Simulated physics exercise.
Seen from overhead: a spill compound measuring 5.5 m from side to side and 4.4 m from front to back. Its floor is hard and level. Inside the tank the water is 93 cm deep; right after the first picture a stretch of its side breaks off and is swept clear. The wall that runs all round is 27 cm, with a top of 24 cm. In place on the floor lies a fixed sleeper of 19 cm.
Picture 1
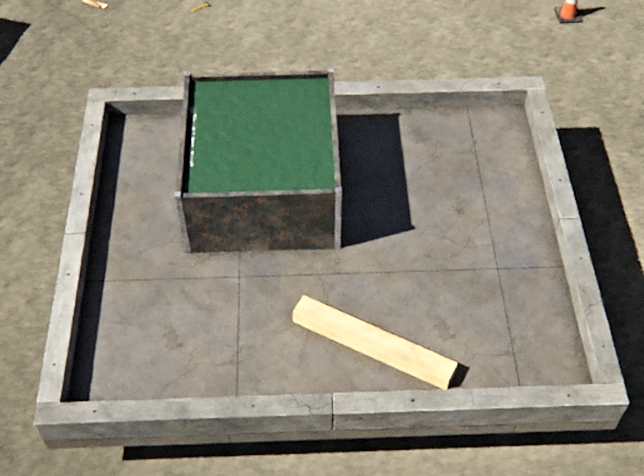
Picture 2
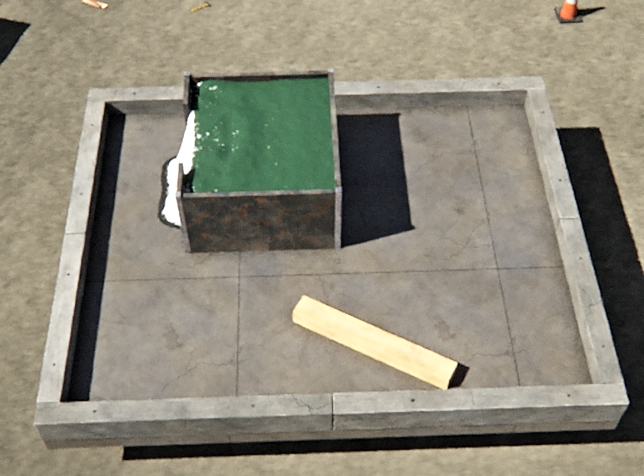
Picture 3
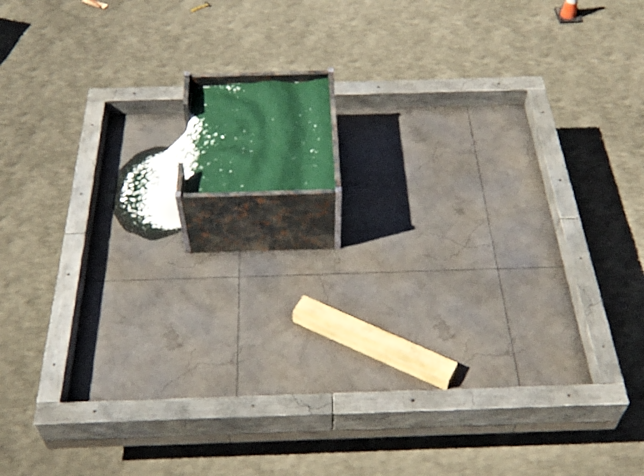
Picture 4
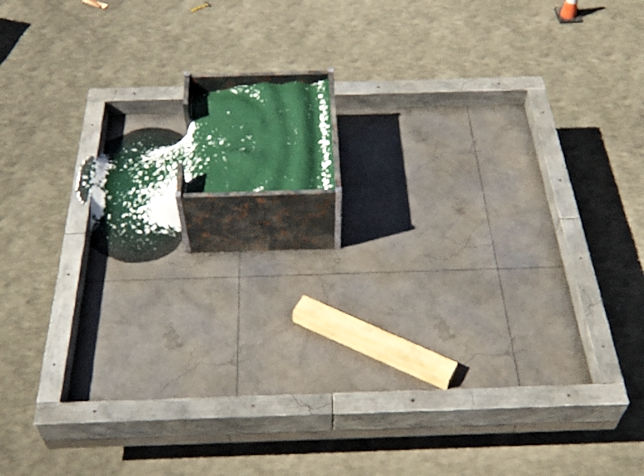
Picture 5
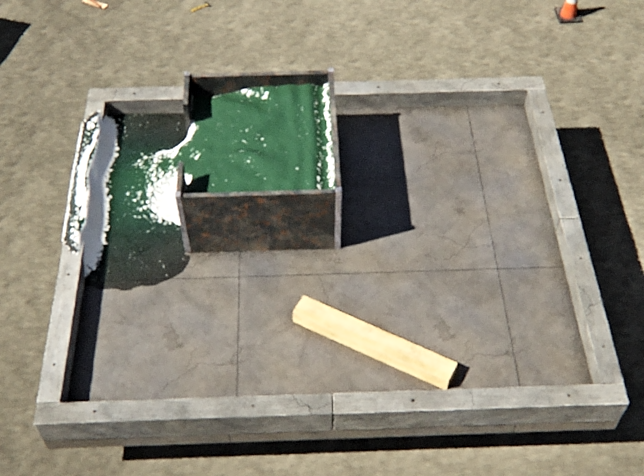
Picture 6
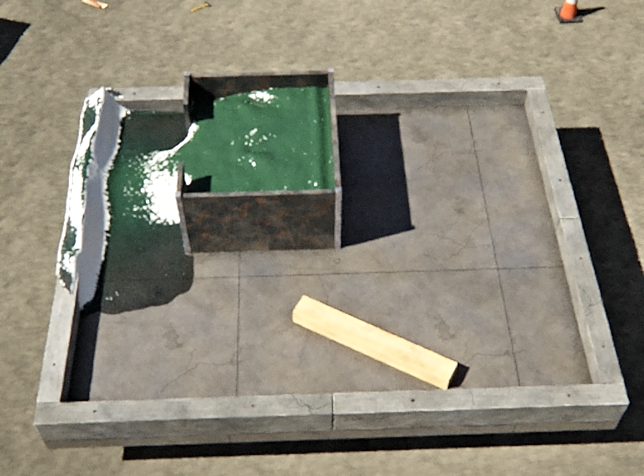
Walled concrete yard, green water pouring from the left side of a square tank, splashing against the wall and spreading along it.
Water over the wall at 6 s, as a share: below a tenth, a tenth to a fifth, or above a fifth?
Honestly, a fifth is exceeded.
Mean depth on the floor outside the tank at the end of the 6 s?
It's about 8 cm.
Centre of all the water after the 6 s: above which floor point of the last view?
The water's centre sits at about (276, 240).
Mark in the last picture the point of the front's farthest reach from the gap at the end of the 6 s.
I'd put it near pixel (583, 395) of the last picture.
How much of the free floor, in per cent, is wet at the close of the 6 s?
I'd guess around 90 %.
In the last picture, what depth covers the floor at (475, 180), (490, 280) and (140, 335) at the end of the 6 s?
Spot by spot: Some 3, 7, then 7 cm.
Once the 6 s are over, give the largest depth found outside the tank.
24 cm or so.
A moment later water covers 20 % of the floor and is deepest (58 cm) near (187, 188); 5 % is over the wall.
Soon after water covers 25 % of the floor and is deepest (53 cm) near (187, 188); 10 % is over the wall.
Next water covers 35 % of the floor and is deepest (38 cm) near (98, 202); 22 % is over the wall.
Later on water covers 55 % of the floor and is deepest (32 cm) near (110, 119); 25 % is over the wall.
At the end water covers 75 % of the floor and is deepest (24 cm) near (412, 401); 25 % is over the wall.
